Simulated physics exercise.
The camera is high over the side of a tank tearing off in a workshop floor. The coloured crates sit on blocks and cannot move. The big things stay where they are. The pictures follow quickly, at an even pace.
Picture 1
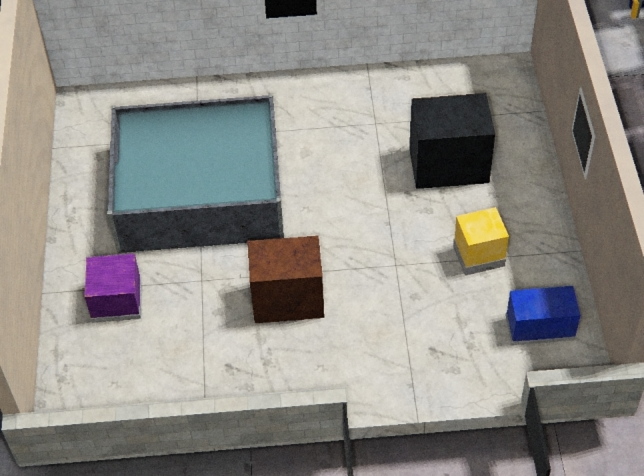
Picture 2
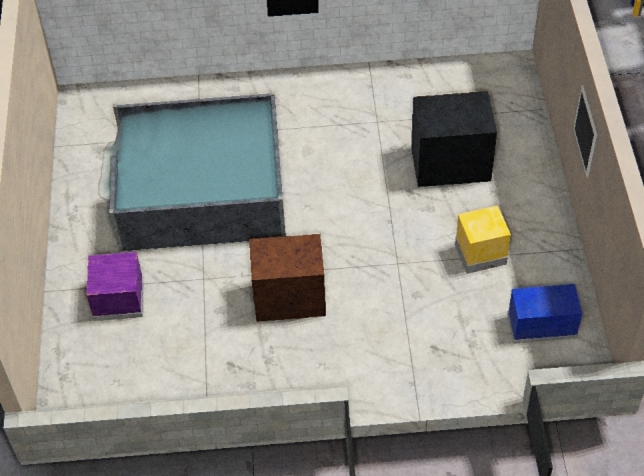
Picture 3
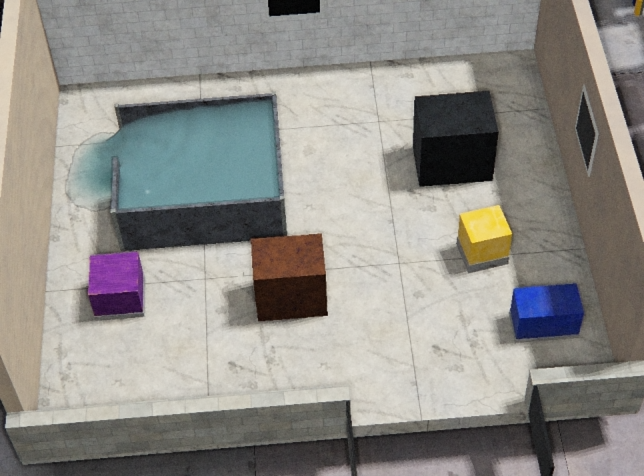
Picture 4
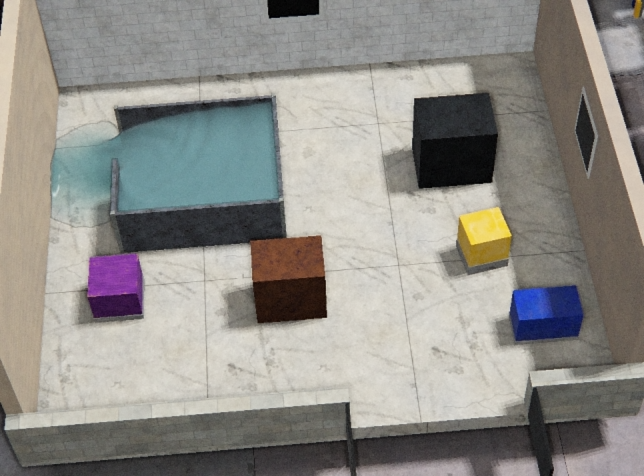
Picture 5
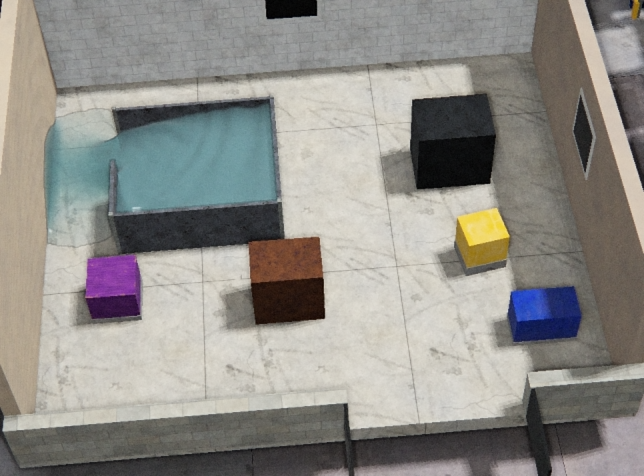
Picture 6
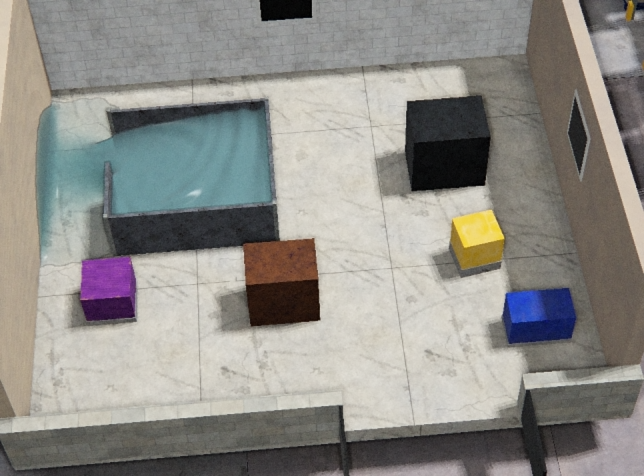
A pale, marble-tiled workshop floor enclosed by low walls is seen from high above one side. A dark tank of blue-green water stands at the left, with purple and brown boxes in front of it and black, yellow and blue boxes to the right. Water pours from the tank's left side, reaches the left wall and spreads along it, while the boxes stay put and the camera shifts very slightly.
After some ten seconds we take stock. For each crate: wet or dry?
The blue crate gets wet; the yellow crate stays dry; the purple crate gets wet.
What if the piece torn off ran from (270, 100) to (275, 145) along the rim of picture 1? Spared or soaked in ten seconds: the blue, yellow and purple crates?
Then: Blue crate is wetted, yellow crate is soaked, purple crate escapes it.
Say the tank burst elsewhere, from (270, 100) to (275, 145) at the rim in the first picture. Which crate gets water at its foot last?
The crate marked purple.
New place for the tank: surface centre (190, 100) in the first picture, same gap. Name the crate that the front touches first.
First comes the purple-painted one.
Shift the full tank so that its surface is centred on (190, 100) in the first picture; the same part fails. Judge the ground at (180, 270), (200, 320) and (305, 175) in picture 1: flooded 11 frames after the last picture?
As listed: Flooded, free of water, dry.
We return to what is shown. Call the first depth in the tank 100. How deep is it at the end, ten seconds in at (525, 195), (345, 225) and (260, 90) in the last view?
In turn 10, 8 and 6 in a hundred.
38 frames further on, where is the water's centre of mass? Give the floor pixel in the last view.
Close to (247, 197).
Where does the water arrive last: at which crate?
It is the blue one.
A moment on, water covers 10 % of the floor; the blue crate not reached, the yellow crate not reached, the purple crate water round its plinth.
Next, water covers 25 % of the floor; the blue crate not reached, the yellow crate not reached, the purple crate water round its plinth.
Then, water covers 50 % of the floor; the blue crate not reached, the yellow crate not reached, the purple crate water round its plinth.
Later, water covers 90 % of the floor; the blue crate water round its plinth, the yellow crate water round its plinth, the purple crate water round its plinth.
In the end, water covers 100 % of the floor; the blue crate was topped, the yellow crate stayed above the water, the purple crate was topped.
